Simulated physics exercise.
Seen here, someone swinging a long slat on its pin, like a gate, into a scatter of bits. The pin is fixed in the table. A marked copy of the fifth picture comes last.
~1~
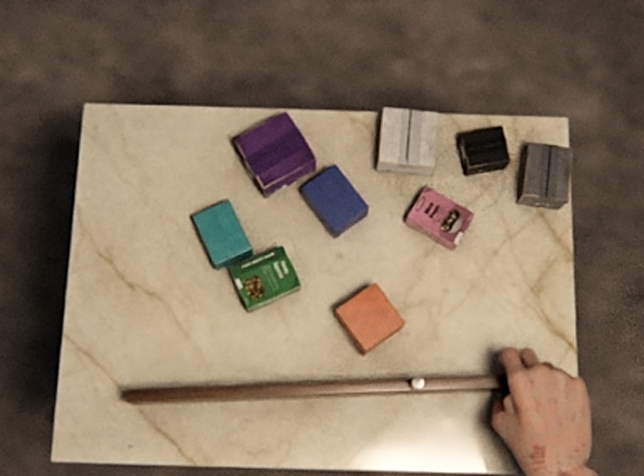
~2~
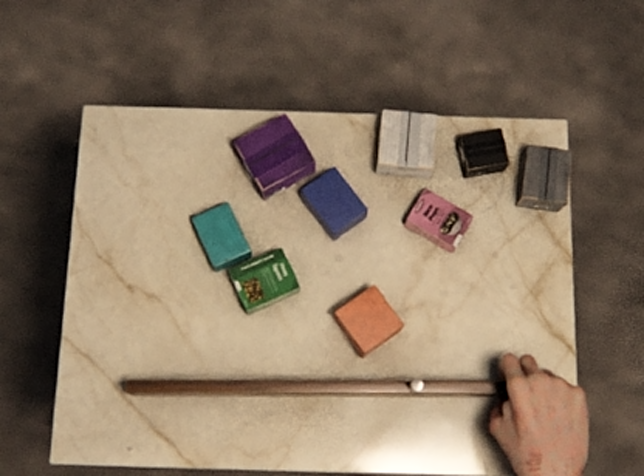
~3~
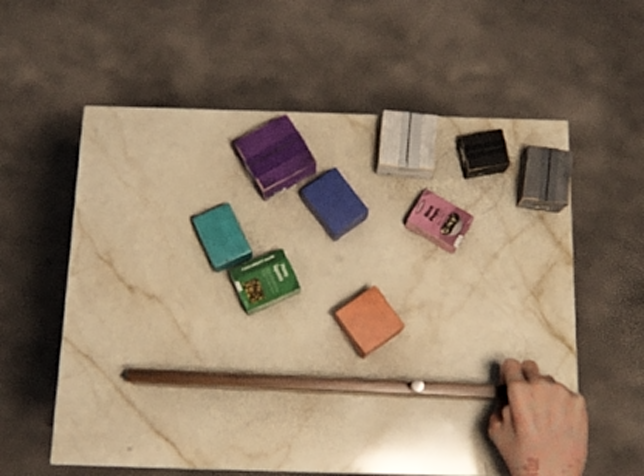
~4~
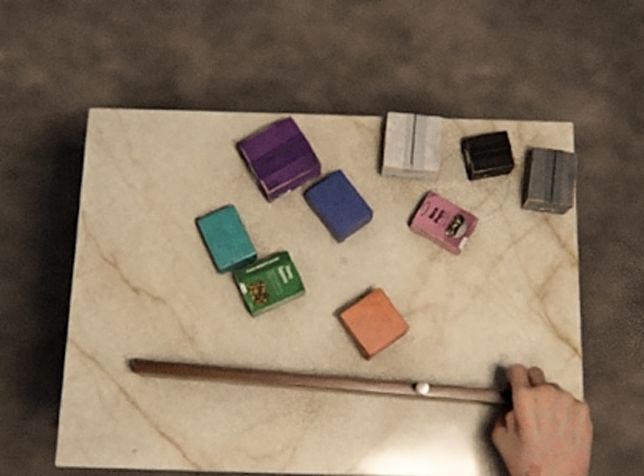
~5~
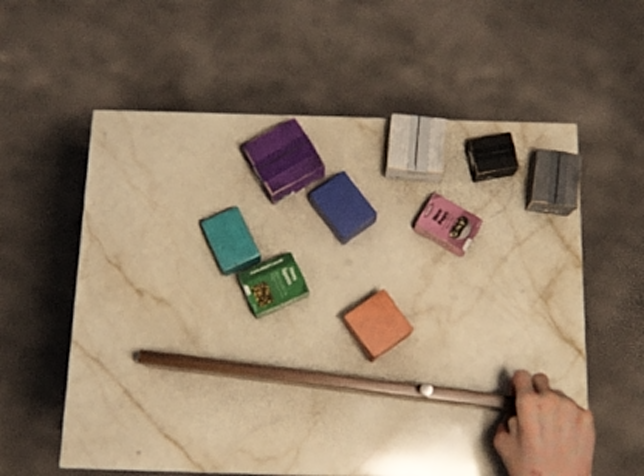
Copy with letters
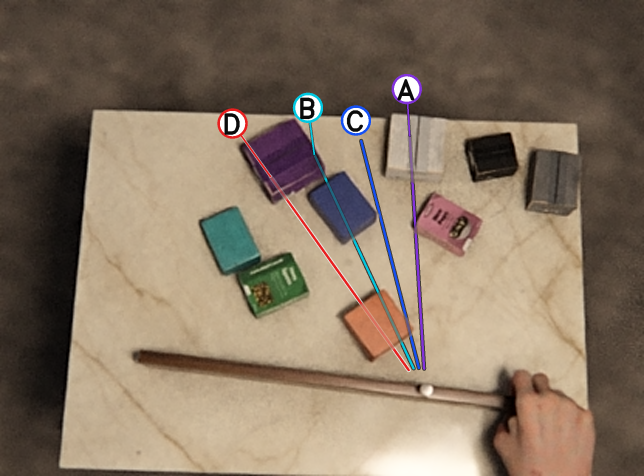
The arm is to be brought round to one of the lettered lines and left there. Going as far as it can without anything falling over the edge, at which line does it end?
Stop at D.
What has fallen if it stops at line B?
The purple box goes over.
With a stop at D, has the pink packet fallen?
No.
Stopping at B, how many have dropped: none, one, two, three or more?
In all, one.
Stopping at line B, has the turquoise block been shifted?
Yes.
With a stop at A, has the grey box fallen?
By then, no.
On the marked copy, A at (417, 248); B at (363, 259); C at (389, 251); D at (338, 271).
With D. Early on, arm (289, 327); green packet (278, 279); grey box (553, 183).
Further on, arm (315, 290); purple box (286, 157); turquoise block (253, 202).
At the end, arm (338, 271); purple box (323, 126); white box (422, 144); nothing has fallen.
As for the rest, A drops the white box and purple box; B drops the purple box; C drops the white box and purple box.
